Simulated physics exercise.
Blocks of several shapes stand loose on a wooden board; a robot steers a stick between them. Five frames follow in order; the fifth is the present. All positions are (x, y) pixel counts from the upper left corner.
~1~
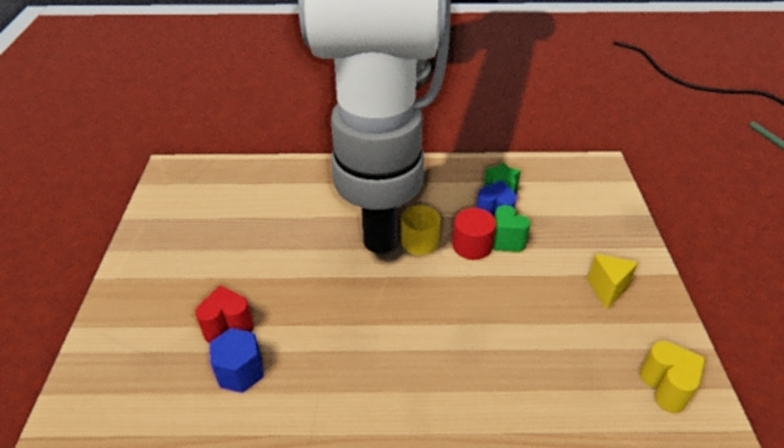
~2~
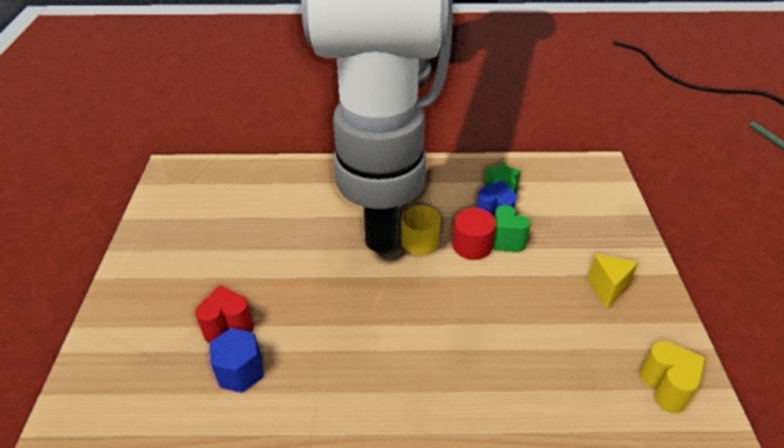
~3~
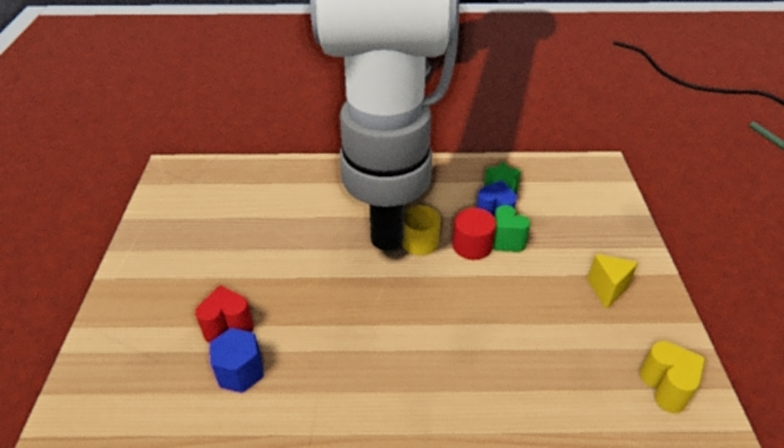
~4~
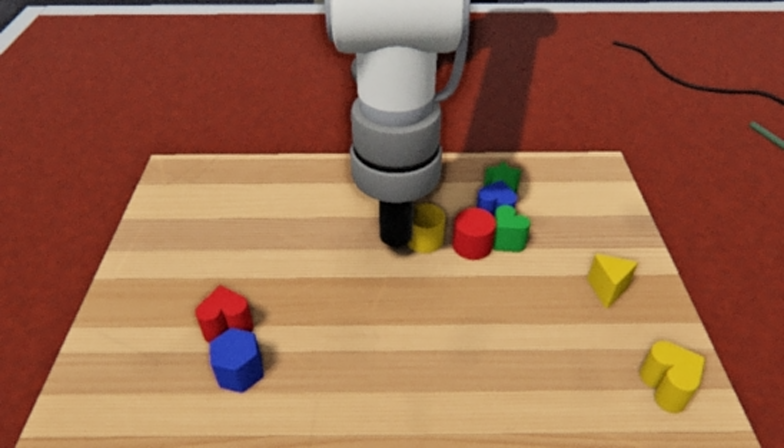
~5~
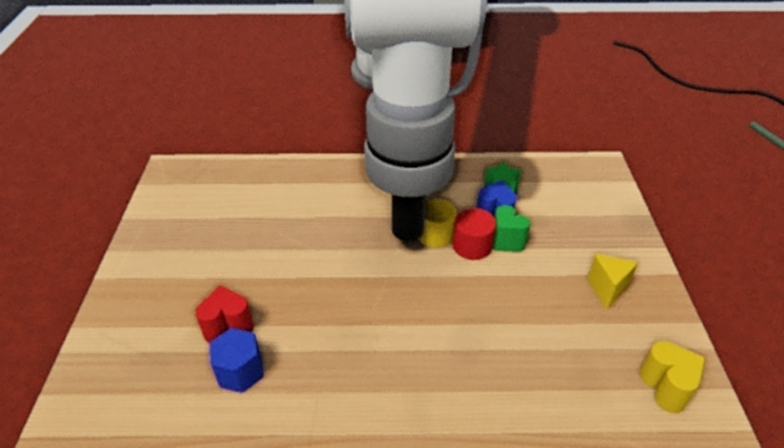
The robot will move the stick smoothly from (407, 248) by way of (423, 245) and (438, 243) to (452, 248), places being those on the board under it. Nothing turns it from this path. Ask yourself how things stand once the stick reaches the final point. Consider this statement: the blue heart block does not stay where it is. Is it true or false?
The statement is false.
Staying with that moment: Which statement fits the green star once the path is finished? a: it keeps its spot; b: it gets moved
It's a.
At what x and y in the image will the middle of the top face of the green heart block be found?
In the picture, that point is around (532, 222).
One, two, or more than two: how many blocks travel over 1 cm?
My prediction: No fewer than three blocks.
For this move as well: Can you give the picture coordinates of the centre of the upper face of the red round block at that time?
I think it will end close to (492, 216).
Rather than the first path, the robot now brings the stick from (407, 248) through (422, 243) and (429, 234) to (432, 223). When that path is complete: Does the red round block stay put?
I believe not.
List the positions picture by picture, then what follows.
The first picture shows stick's lower end (380, 242); yellow round block (421, 217); red round block (476, 221); blue heart block (498, 192); green star (504, 172); green heart block (511, 217).
The second picture shows stick (382, 241); blocks still.
The third picture shows stick (387, 239); blocks still.
The fourth picture shows stick (396, 236); yellow round block (426, 215).
The fifth picture shows stick (408, 231); yellow round block (438, 210); red round block (476, 221); blue heart block (498, 192); green star (504, 172); green heart block (511, 217).
On the path given first. Halfway along, stick (432, 226); yellow round block (455, 201); red round block (489, 218); green heart block (527, 221), turned 25° anticlockwise.
At the end, stick (454, 230); yellow round block (461, 198); red round block (492, 216); blue heart block still; green star still; green heart block (532, 222), turned 25° anticlockwise.
